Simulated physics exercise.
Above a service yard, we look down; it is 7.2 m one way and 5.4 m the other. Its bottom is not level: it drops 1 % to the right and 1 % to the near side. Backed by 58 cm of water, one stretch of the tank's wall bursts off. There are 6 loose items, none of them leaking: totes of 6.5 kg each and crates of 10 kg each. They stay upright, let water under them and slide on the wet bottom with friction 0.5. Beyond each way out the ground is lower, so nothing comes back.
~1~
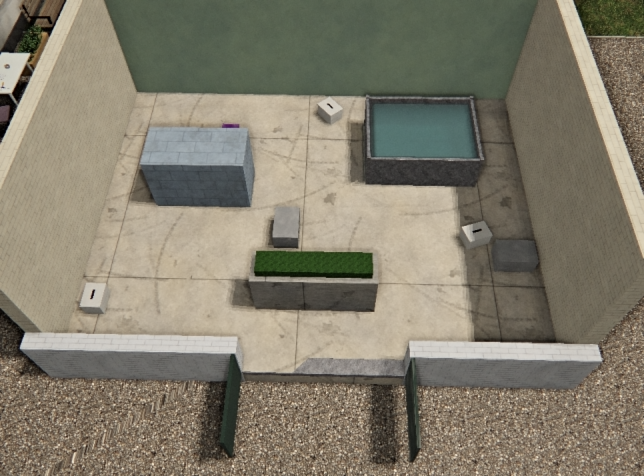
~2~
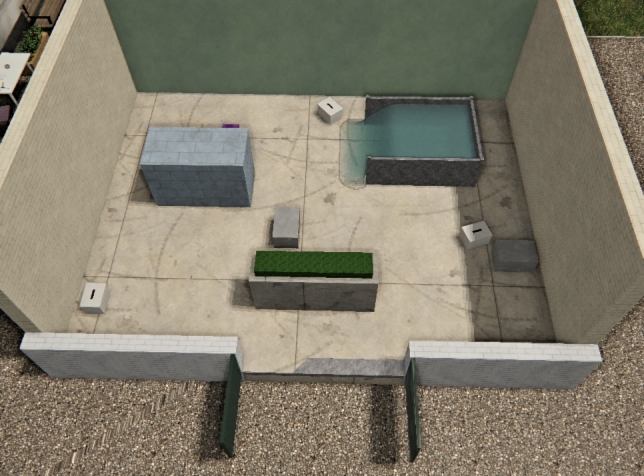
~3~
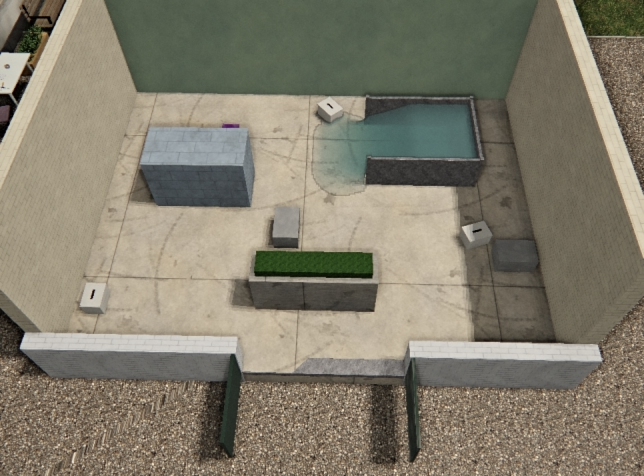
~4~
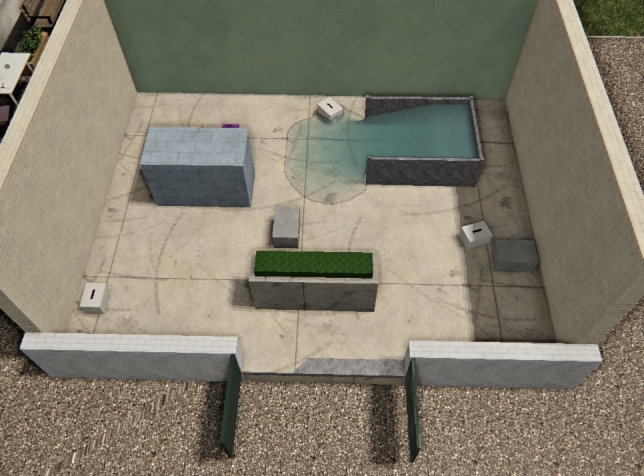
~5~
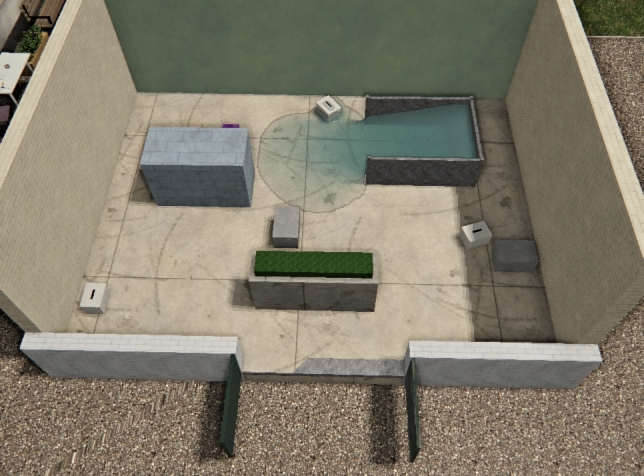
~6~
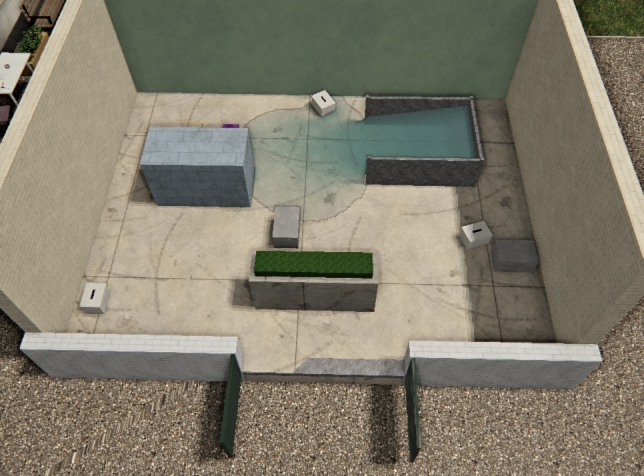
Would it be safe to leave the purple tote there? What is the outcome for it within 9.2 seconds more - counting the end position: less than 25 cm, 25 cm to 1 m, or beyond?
Chances are it goes a good distance.
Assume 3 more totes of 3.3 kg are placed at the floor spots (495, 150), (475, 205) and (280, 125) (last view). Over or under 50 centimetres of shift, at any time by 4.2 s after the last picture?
Going through them in the order asked, they come out shy of the mark, shy of the mark and clear of the mark.
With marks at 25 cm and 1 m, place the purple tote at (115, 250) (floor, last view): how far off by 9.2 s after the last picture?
Short answer: It drifts a great distance.
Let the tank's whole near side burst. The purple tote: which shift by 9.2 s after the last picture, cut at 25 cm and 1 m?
With that failure, the purple tote remains in position.
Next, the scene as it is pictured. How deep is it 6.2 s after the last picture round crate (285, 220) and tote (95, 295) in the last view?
First roughly 8 cm, second roughly 8 cm.
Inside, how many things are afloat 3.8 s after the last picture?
Tally: 4 of them.
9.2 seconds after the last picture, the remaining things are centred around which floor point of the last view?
Around (328, 278).
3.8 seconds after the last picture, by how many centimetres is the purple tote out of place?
It is about 200 cm out of place by then.
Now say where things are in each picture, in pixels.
The purple tote at (229, 132), on the bottom; water covers 2.5 m2; 0 of 6 have shifted, in the first frame.
The purple tote at (229, 132), on the bottom; 3.2 m2 under water; 0 of 6 have shifted, in the second frame.
The purple tote at (229, 132) rests on the ground; water covers 4.1 m2; 0 of 6 have shifted, in the third frame.
The purple tote at (229, 132), on the bottom; 5.2 m2 under water; 0 of 6 have shifted, in the fourth frame.
The purple tote at (229, 132), on the bottom; water covers 6.5 m2; 0 of 6 have shifted, in the fifth frame.
The purple tote at (229, 132) rests on the ground; water covers 7.8 m2; 1 of 6 have shifted, in the sixth frame.
Then, 1.2 s after the last picture the purple tote is near (128, 126), 1.9 m from its start, afloat; 0 of 6 are out; 2 afloat.
Then, 3.8 s after the last picture the purple tote is near (118, 188), 2.2 m from its start, afloat; 0 of 6 are out; 4 afloat.
Then, 6.2 s after the last picture the purple tote is near (122, 324), 4.0 m from its start, afloat; 0 of 6 are out; 3 afloat.
Then, 9.2 s after the last picture the purple tote is near (216, 325), 3.8 m from its start, afloat; 0 of 6 are out; 1 afloat.
